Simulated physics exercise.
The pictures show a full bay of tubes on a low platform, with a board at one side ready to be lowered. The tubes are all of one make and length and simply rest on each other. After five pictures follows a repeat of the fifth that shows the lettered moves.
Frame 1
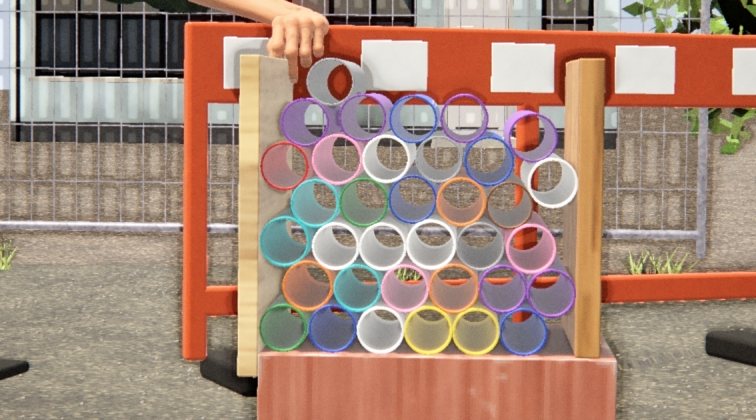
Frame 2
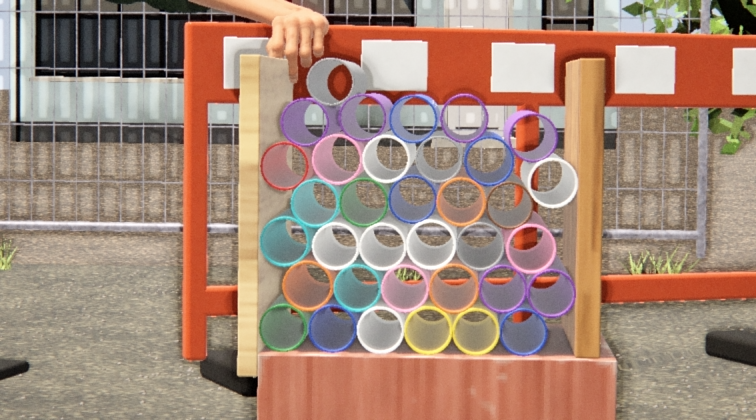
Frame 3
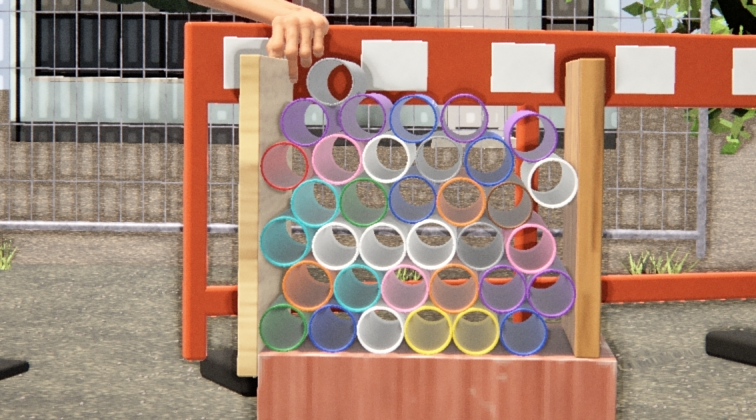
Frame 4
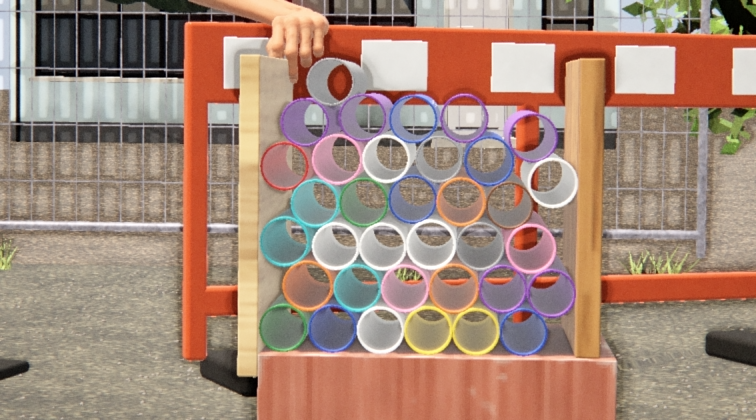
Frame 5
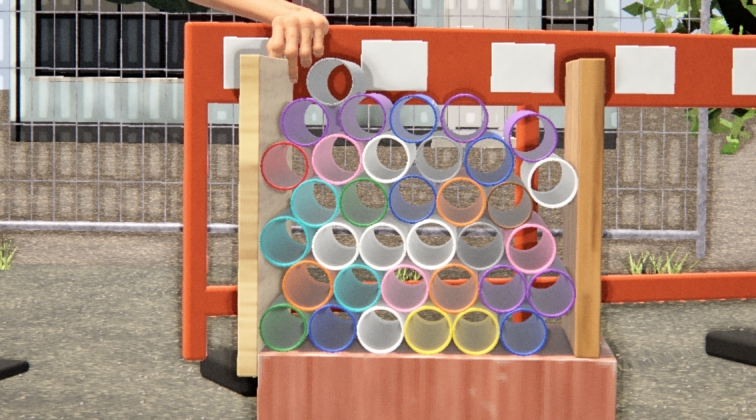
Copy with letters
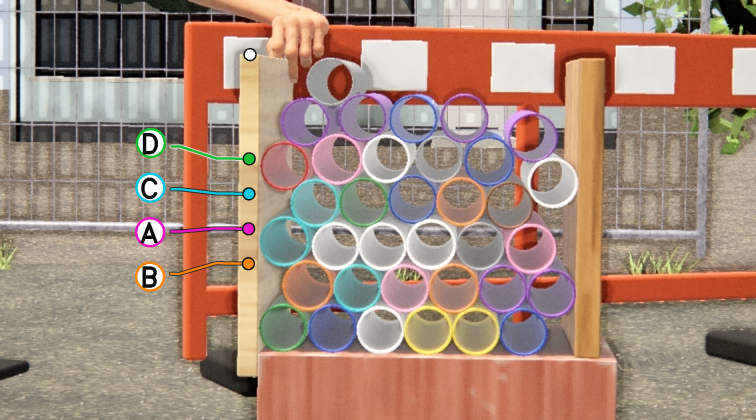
We see colourful tubes stacked in rows between two upright wooden boards on a low reddish platform, before an orange and white barrier. A hand at the upper left rests by a grey tube on top, and nothing visibly moves.
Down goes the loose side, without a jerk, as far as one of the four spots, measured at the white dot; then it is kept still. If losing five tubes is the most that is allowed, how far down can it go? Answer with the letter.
No lower than B.
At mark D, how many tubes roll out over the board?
The count is none.
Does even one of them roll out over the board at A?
At A: Yes.
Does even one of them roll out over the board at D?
No, at D.
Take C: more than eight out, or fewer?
It loses fewer than eight.
On the marked copy, A at (249, 229); B at (249, 264); C at (249, 194); D at (249, 159); the white dot at (250, 55).
Following B. Soon after the start, top of the board (260, 145).
Later, top of the board (259, 246).
In the end, top of the board (259, 264), three out over the board.
As for the rest, A three out over the board; C none out over the board; D none out over the board.
